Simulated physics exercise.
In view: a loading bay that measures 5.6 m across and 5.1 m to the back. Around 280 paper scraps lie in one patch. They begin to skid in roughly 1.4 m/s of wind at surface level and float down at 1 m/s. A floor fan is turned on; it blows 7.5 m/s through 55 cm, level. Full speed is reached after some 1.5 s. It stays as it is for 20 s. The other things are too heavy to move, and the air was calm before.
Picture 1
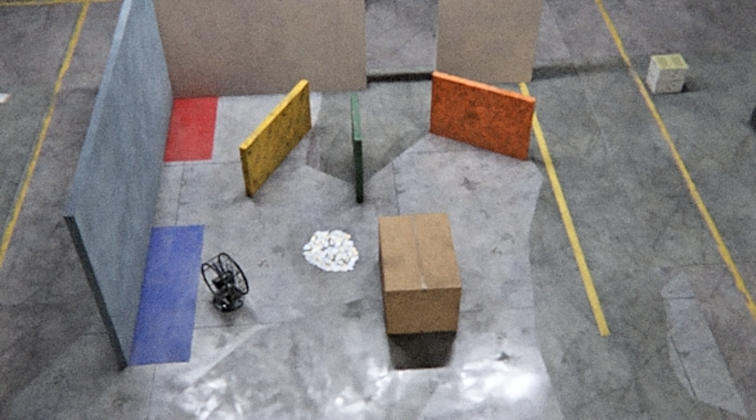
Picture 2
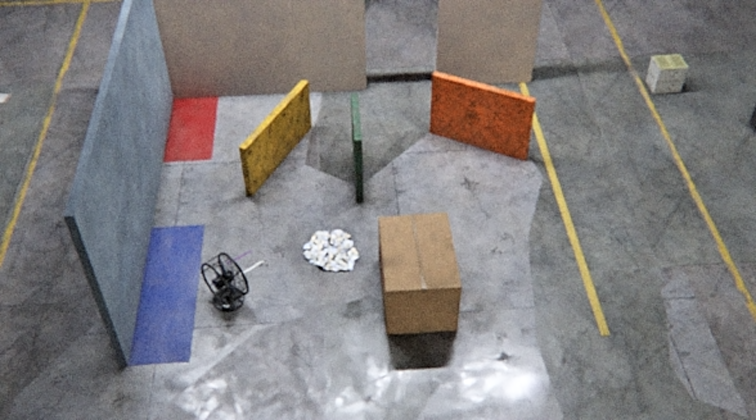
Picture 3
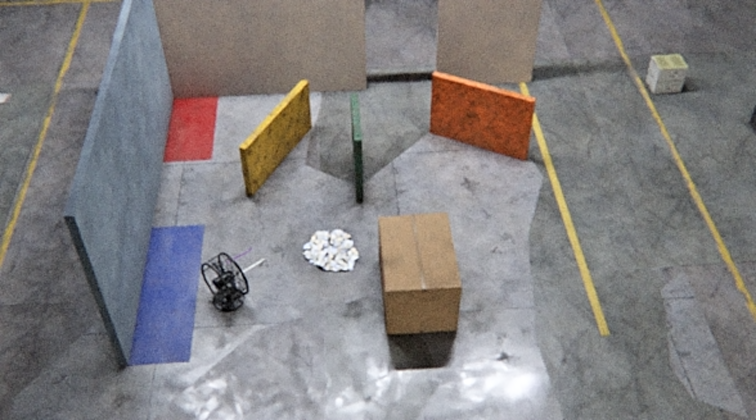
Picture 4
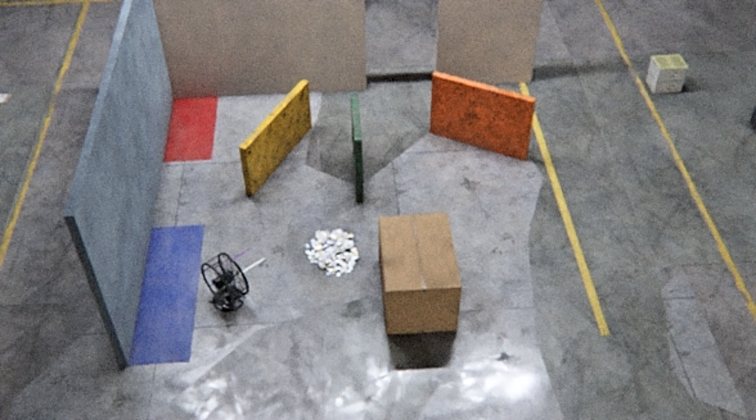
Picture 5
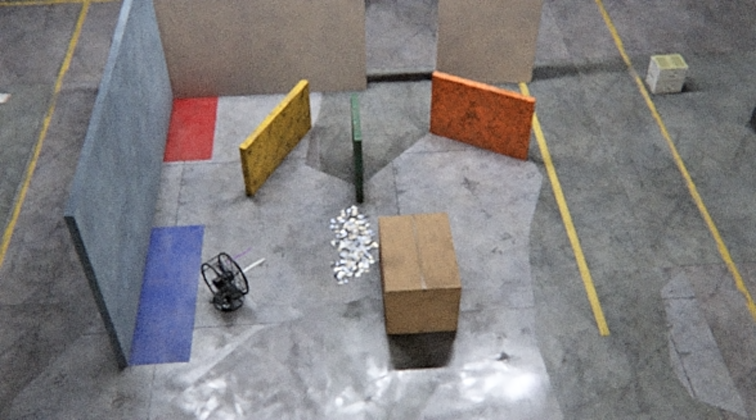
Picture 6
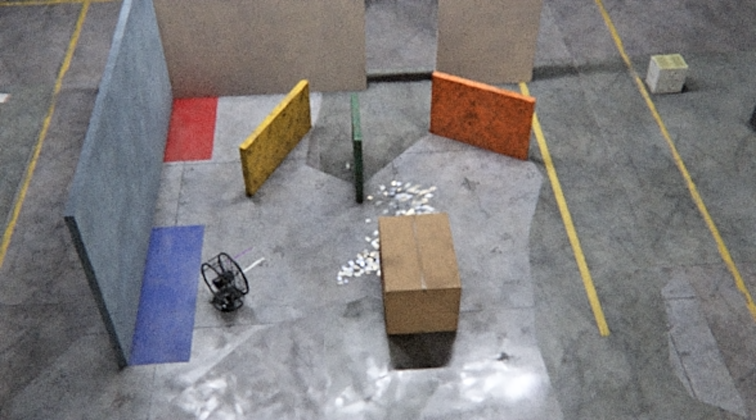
The clip shows a floor fan facing a patch of white paper scraps in a loading bay; the scraps lie still at first, then skid rightward and toward the back, spreading out beside and behind a large carton.
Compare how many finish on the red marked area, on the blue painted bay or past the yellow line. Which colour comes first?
The yellow one.
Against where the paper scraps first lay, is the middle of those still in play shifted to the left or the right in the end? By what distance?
Towards the right, some 1.2 m.
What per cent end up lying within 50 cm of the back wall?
Near 2 %.
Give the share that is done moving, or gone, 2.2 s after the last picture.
Near 30 %.
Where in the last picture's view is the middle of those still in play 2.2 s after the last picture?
Near (432, 227).
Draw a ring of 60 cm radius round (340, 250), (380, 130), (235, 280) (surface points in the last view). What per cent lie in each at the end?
In turn about 15 %, 2 %, 0 %.
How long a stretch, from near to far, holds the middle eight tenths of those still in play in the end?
About 2.4 m.
Then, 2.2 s after the last picture, 70 % are on the move or not yet settled, 0 % are on the blue painted bay, 0 % on the red marked area and 33 % past the yellow line; the middle of those still in play is near (432, 227).
Then, 4.6 s after the last picture, 58 % are on the move or not yet settled, 0 % are on the blue painted bay, 0 % on the red marked area and 36 % past the yellow line; the middle of those still in play is near (419, 236).
Then, 9.2 s after the last picture, 49 % are on the move or not yet settled, 0 % are on the blue painted bay, 0 % on the red marked area and 42 % past the yellow line; the middle of those still in play is near (419, 236).
Then, 18.2 s after the last picture, at the end, 0 % are on the blue painted bay, 0 % on the red marked area and 45 % past the yellow line; the middle of those still in play is near (419, 236).
